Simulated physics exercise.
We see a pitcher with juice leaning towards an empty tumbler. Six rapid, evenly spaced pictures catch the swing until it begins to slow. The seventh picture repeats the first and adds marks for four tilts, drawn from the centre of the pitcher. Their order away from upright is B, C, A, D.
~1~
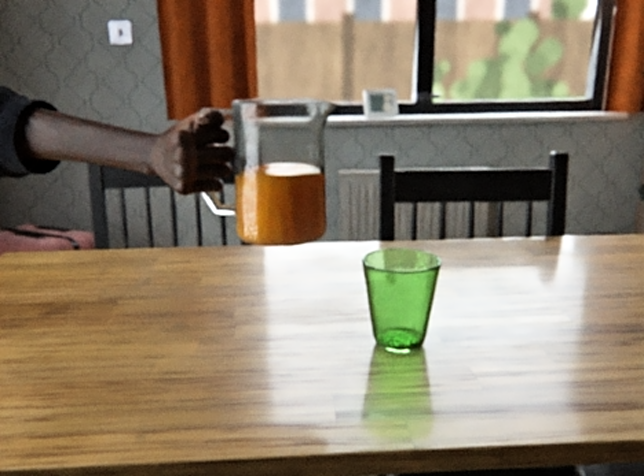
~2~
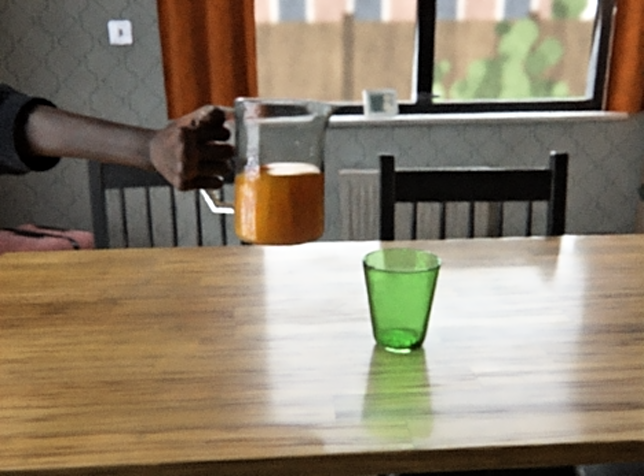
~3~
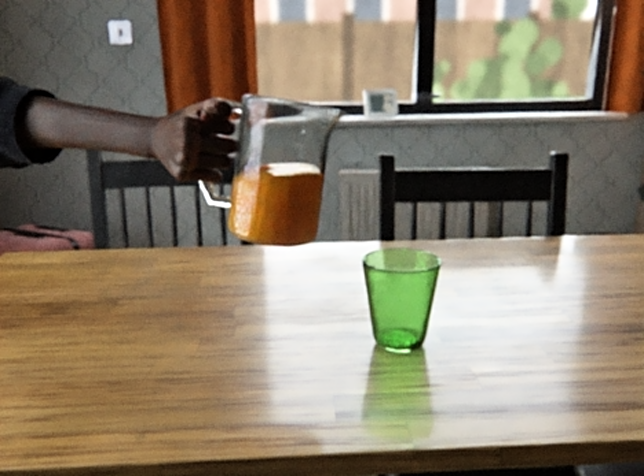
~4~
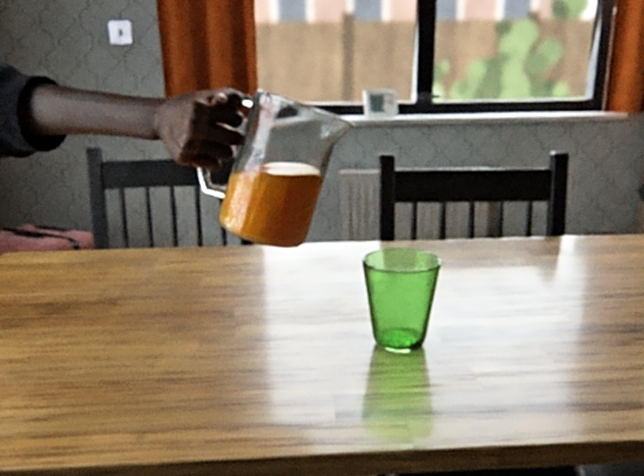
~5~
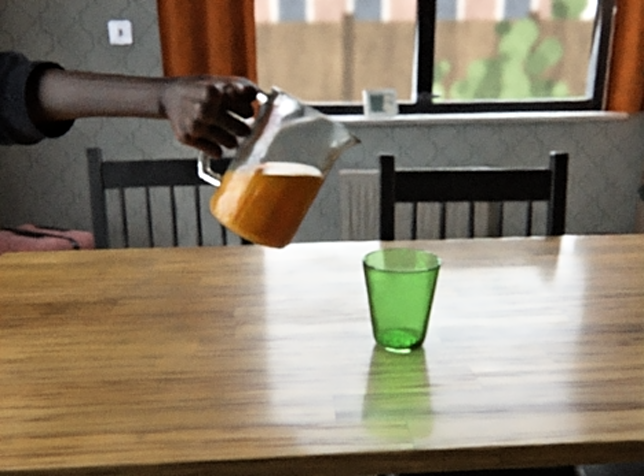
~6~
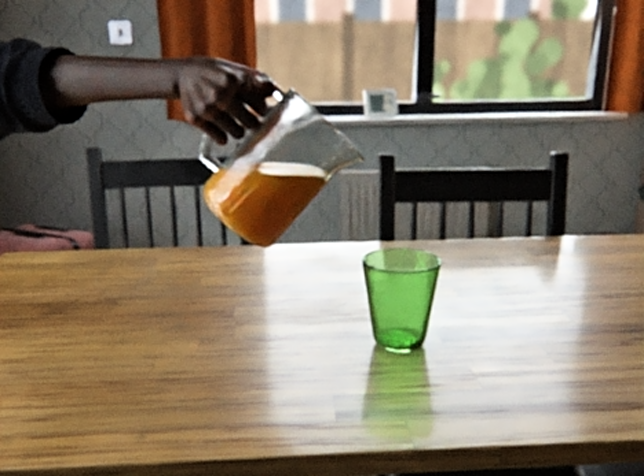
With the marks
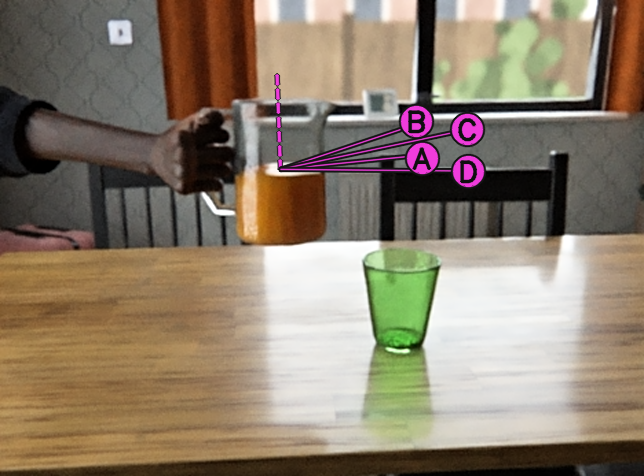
In a room with grey patterned walls, a wooden table stands before a window with orange curtains, seen from across the tabletop by a still camera. An empty green tumbler sits right of centre on the table, with dark chairs behind, while a dark-sleeved arm from the left holds a clear pitcher of orange juice. The hand steadily tilts the pitcher rightward, its lip lowering toward the tumbler, the juice staying inside.
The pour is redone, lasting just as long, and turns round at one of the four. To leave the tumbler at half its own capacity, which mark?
I would pick mark C.
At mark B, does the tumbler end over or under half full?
Under.
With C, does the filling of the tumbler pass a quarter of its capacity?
Yes, it does.
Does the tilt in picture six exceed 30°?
Yes.
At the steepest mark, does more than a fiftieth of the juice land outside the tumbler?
Yes.
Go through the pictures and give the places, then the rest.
In the first picture, upright, lip at (335, 103); rim of the tumbler round (401, 259); nothing has left yet.
In the second picture, tipped about 2°, lip at (338, 105); nothing has left yet.
In the third picture, tipped about 9°, lip at (344, 112); nothing has left yet.
In the fourth picture, tipped about 18°, lip at (353, 124); nothing has left yet.
In the fifth picture, tipped about 30°, lip at (360, 141); nothing has left yet.
In the sixth picture, tipped about 43°, lip at (364, 159); nothing has left yet.
In magenta, A at (405, 156); B at (400, 129); C at (450, 133); D at (451, 170).
With A, the tumbler ends with about 64 % of what it can hold; 5 % of the juice is spilt.
With B, the tumbler ends with about 33 % of what it can hold.
With C, the tumbler ends with about 49 % of what it can hold; 3 % of the juice is spilt.
With D, the tumbler ends with about 75 % of what it can hold; 10 % of the juice is spilt.
